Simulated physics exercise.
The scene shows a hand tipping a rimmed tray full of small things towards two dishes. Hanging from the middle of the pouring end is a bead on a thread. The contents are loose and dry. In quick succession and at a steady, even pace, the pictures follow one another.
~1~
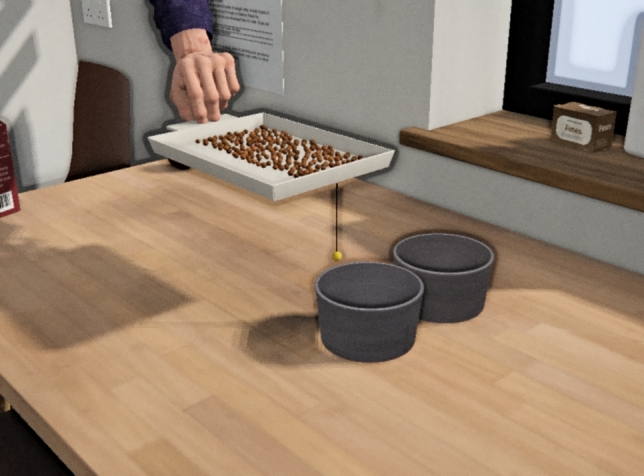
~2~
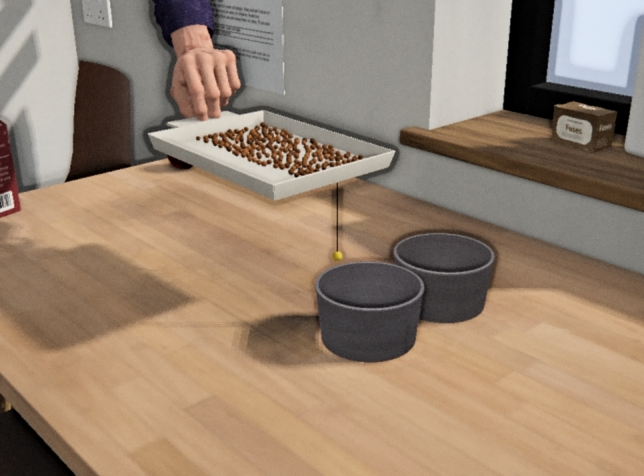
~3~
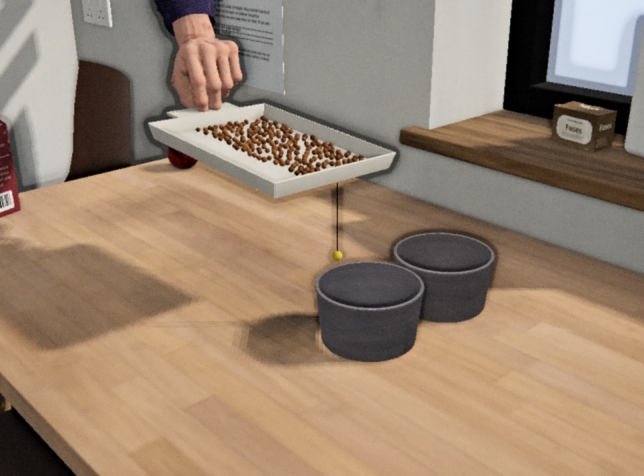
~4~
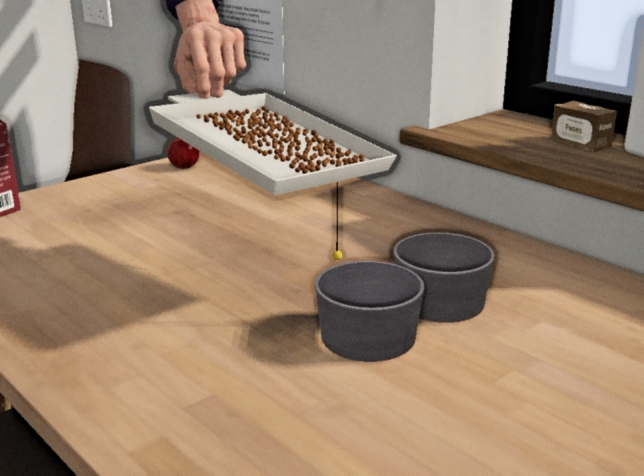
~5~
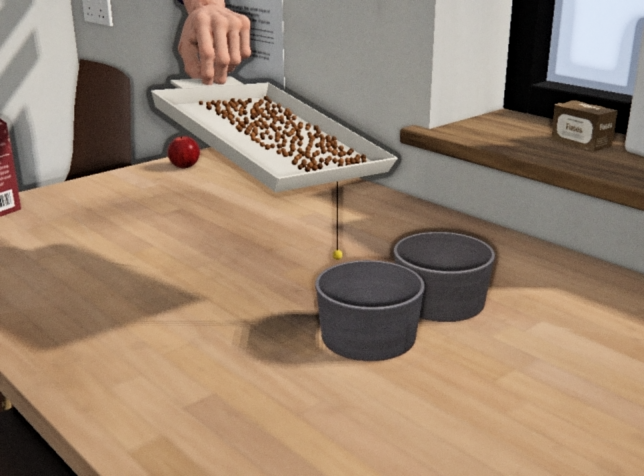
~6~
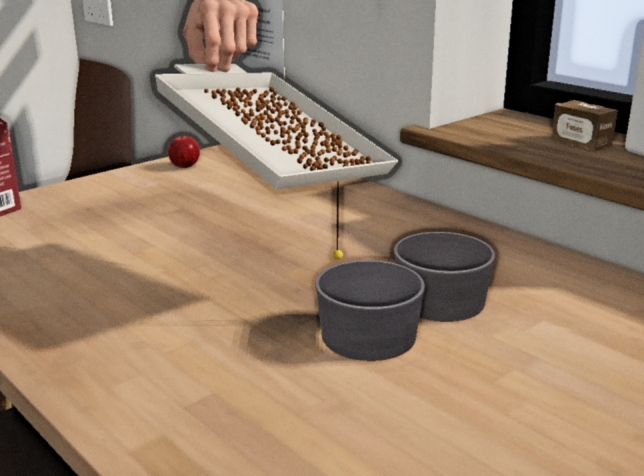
A hand in a dark purple sleeve holds a pale rimmed tray of small brown balls above a light wooden table, seen from slightly above in a grey-walled room. Two dark grey dishes stand below the tray's right side, near a yellow bead hanging on a thread. The hand lifts the tray's far end, revealing a red ball behind, and the brown balls shift rightward while the camera stays still.
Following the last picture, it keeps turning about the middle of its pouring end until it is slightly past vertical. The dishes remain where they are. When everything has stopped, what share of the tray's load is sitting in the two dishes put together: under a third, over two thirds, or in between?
Between a third and two thirds.
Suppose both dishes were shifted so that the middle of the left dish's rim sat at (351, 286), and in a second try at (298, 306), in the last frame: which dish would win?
Run 1: The one on the right side. Run 2: The one on the right side.
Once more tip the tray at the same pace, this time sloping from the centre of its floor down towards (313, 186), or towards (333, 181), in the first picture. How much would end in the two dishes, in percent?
Shares: 50 %, then 90 %.
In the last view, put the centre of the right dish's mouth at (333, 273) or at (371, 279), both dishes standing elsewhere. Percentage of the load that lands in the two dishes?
About 0% on the first try and 10% on the second.
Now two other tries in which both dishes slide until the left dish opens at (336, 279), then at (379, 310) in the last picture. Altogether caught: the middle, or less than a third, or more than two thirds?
Try one: Beyond two thirds. Try two: Under a third.
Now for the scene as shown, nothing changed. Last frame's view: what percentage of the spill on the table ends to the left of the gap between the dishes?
I'd say some 90 in a hundred.
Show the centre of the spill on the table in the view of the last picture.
Roughly at pixel (363, 295).
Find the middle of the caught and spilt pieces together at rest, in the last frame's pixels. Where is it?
I'd say the middle ends up at about (407, 297).
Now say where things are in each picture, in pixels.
In the first picture, corners of the pouring end near (274, 183) and (388, 151), level; middle of the load near (281, 151), cereal balls; left dish near (407, 325); right dish near (480, 289); bead on its thread near (337, 256).
In the second picture, corners of the pouring end near (275, 183) and (389, 151), level; middle of the load near (281, 149).
In the third picture, corners of the pouring end near (276, 181) and (390, 152), tipped barely, lowest at the right corner; middle of the load near (281, 145).
In the fourth picture, corners of the pouring end near (277, 178) and (390, 155), tipped a little, lowest at the right corner; middle of the load near (282, 139).
In the fifth picture, corners of the pouring end near (279, 175) and (391, 157), tipped a little, lowest at the right corner; middle of the load near (285, 132).
In the sixth picture, corners of the pouring end near (281, 173) and (392, 159), tipped clearly, lowest at the right corner; middle of the load near (290, 128), near two thirds on the move; left dish near (408, 323); right dish near (481, 287).
Shortly afterwards, tray tipped steeply; all but a few on the tray; only a few in the left dish; only a few in the right dish; a little in the air.
Next, tray tipped past a quarter turn; a little on the tray; a little in the left dish; near a third in the right dish; near a third outside both; a little in the air.
Some moments later, tray tipped past a quarter turn; only a few in the left dish; near a third in the right dish; near two thirds outside both.
In the end, tray tipped past a quarter turn; only a few in the left dish; near a third in the right dish; near two thirds outside both.
